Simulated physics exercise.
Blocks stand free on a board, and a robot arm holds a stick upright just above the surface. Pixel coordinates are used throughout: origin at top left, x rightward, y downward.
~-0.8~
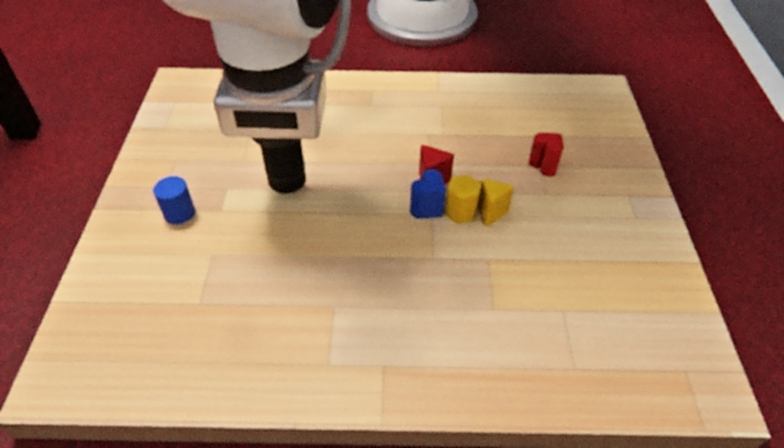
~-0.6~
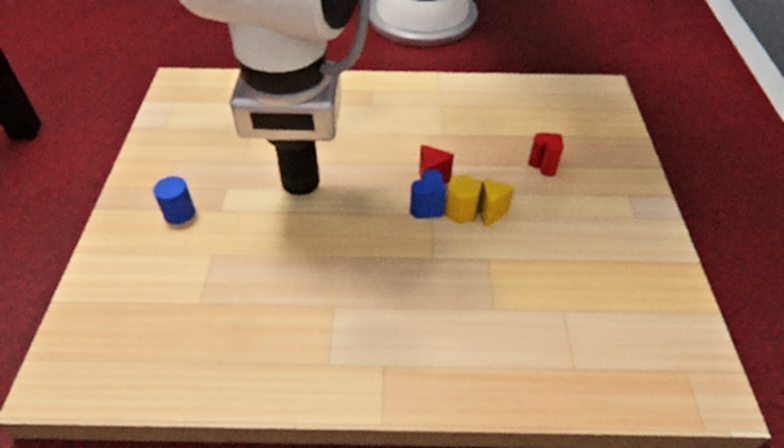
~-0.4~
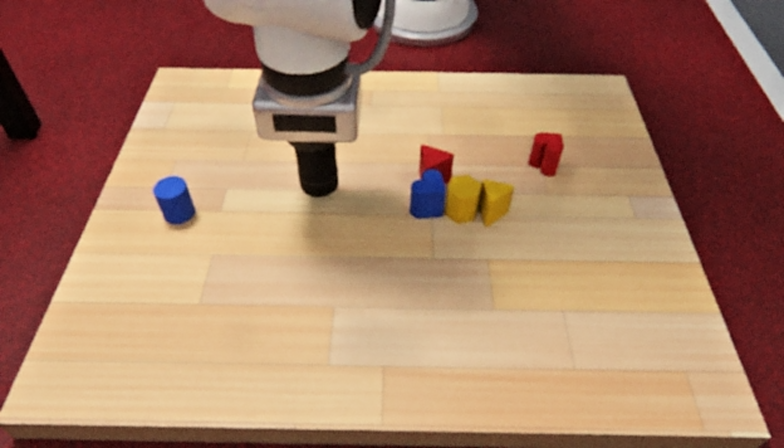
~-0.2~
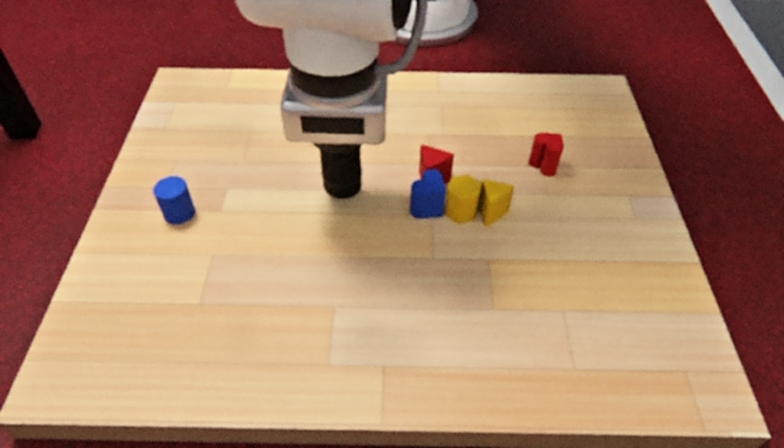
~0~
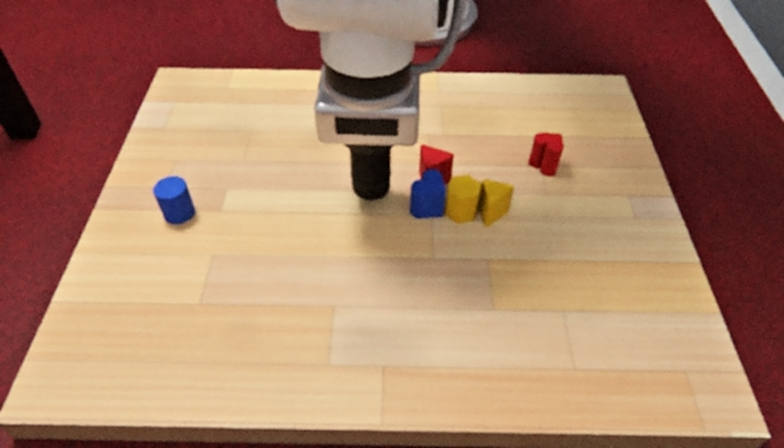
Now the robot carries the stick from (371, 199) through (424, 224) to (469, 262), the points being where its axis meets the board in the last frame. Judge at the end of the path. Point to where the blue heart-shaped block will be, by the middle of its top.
Pixel (487, 211).
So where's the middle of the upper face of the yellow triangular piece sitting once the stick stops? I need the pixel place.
Around pixel (522, 179).
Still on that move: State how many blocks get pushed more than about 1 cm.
That push would leave three or more blocks displaced by more than about 1 cm.
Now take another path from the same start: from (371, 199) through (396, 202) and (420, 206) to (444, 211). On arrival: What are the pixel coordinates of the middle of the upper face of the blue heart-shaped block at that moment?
I'd expect the centre of its top face to be at (477, 197).
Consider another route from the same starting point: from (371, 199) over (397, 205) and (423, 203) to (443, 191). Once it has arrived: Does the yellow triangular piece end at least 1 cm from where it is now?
I'd say yes.
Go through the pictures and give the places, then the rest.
In the first frame, tip of the stick at (287, 181), middles of tops, blue heart-shaped block at (430, 182), red triangular piece at (434, 155), yellow hexagonal block at (465, 186), yellow triangular piece at (496, 188).
In the second frame, stick at (301, 183), nothing pushed.
In the third frame, stick at (320, 185), nothing pushed.
In the fourth frame, stick at (343, 186), nothing pushed.
In the fifth frame, stick at (371, 188), blue heart-shaped block at (430, 182), red triangular piece at (434, 155), yellow hexagonal block at (465, 186), yellow triangular piece at (496, 188).
On the path given first. One third of the way, stick at (408, 203); blue heart-shaped block at (446, 188); yellow hexagonal block at (477, 186), turned 25° anticlockwise; yellow triangular piece at (504, 187).
Two thirds of the way, stick at (440, 225); blue heart-shaped block at (475, 203), turned 40° anticlockwise; yellow hexagonal block at (496, 188), turned 60° anticlockwise; yellow triangular piece at (521, 180).
At the end, stick at (471, 251); blue heart-shaped block at (487, 211), turned 85° anticlockwise; red triangular piece unmoved; yellow hexagonal block at (497, 187), turned 65° anticlockwise; yellow triangular piece at (522, 179).
